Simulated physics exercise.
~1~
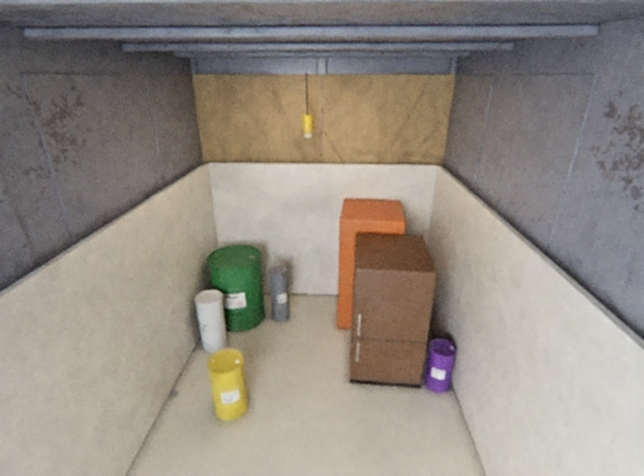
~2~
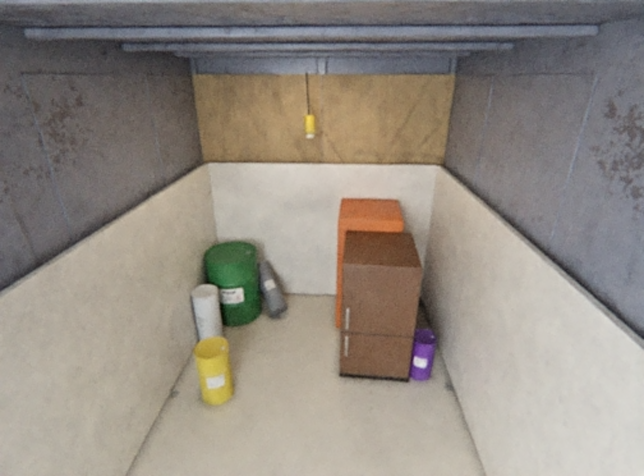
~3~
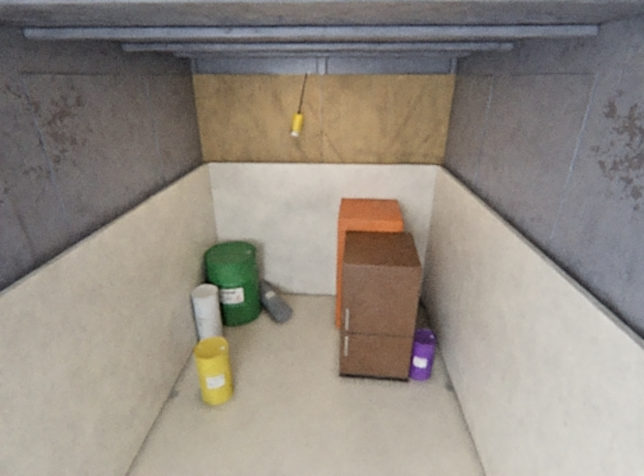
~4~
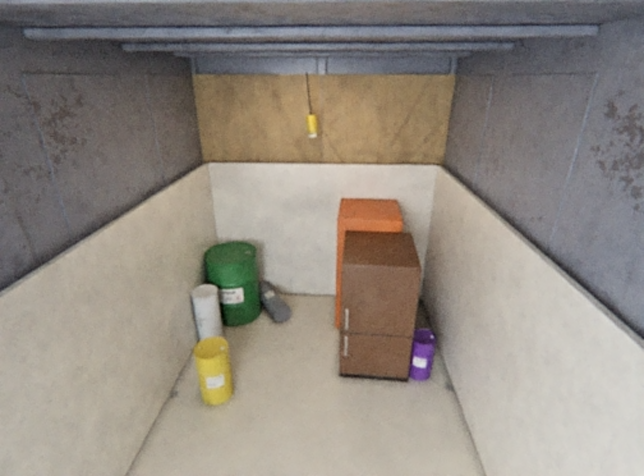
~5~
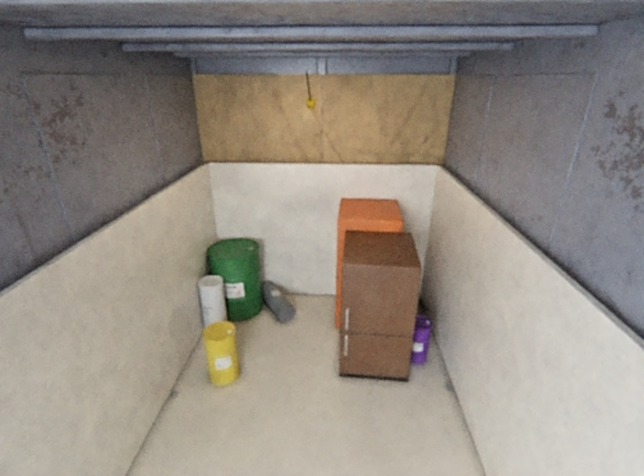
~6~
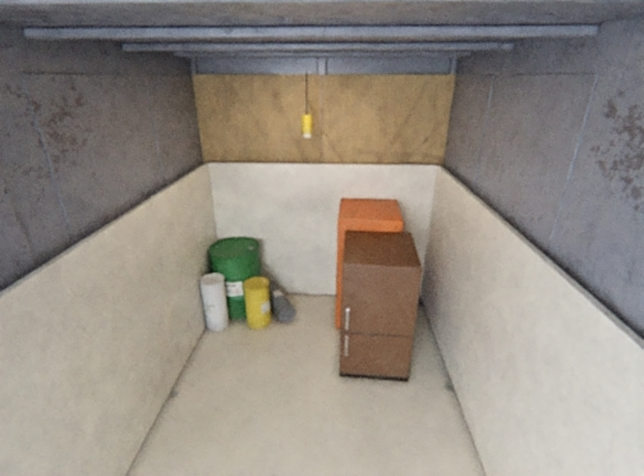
The grey canister tipped over beside the green drum in the back of a van as the load shifted slightly left, then the yellow canister slid away towards the far end, stopping by the drum, while the purple one disappeared behind the brown appliance.
